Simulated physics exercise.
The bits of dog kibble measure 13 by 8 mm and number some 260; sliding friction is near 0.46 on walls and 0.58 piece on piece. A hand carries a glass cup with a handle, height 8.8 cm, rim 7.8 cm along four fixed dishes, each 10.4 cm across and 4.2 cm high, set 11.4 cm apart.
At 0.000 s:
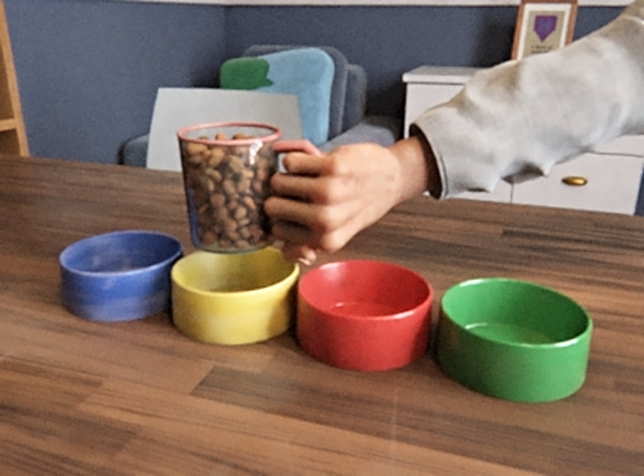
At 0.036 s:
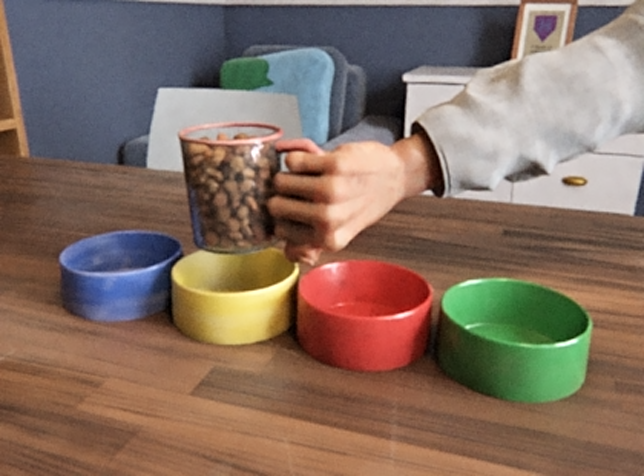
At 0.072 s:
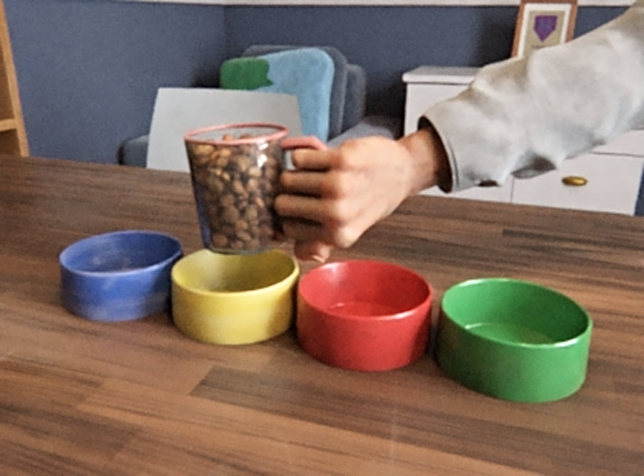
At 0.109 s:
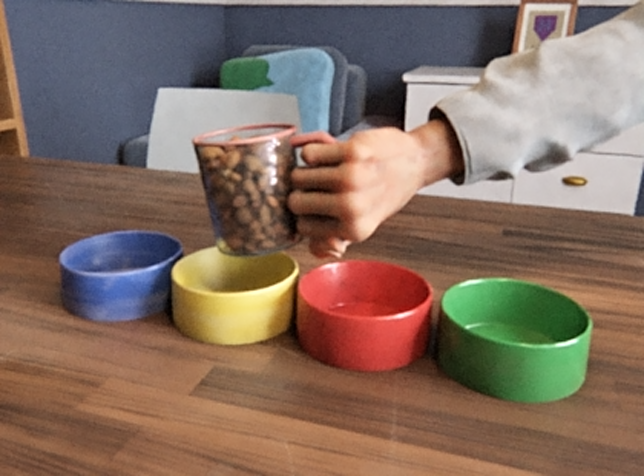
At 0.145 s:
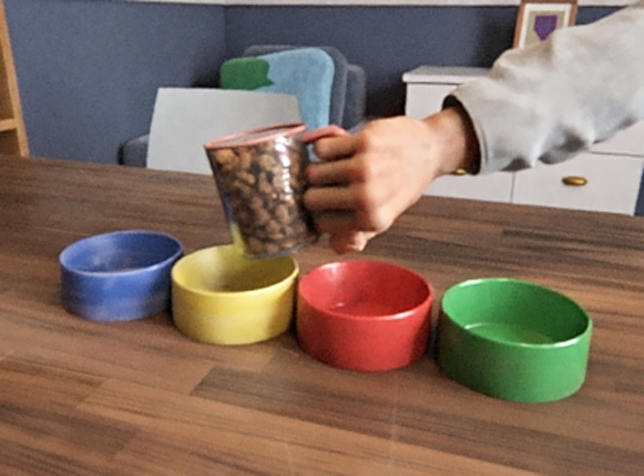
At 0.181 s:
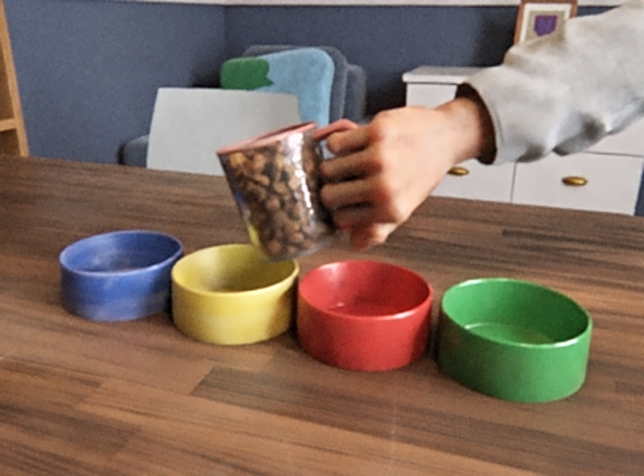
A hand moves a glass cup of kibble rightward above colourful bowls, tilting it left.
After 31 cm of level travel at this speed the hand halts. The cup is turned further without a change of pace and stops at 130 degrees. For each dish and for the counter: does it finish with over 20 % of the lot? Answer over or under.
Red under, blue under, green over, yellow under, counter over.
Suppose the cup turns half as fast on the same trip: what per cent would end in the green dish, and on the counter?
Then: Green 70; counter 30.
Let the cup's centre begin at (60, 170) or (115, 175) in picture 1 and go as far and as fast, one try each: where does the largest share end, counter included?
Most goes to: Red, then red.
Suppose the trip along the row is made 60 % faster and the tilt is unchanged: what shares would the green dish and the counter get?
Green 70; counter 30.
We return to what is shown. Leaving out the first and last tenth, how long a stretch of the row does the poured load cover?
About 11 cm.
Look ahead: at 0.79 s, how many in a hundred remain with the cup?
Roughly 80 per cent.
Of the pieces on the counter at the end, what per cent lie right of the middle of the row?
Roughly 100 per cent.
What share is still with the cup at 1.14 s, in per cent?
Some 20 per cent of the load.
Then, at 0.55 s, tilt 73 degrees; cup holds 100 %.
Then, at 0.79 s, tilt 108 degrees; cup holds 80 %, green 15 %.
Then, at 1.14 s, tilt 130 degrees; cup holds 20 %, green 55 %.
By 2.1 s all is still; red 0 %, blue 0 %, green 60 %, yellow 0 %, counter 35 %.
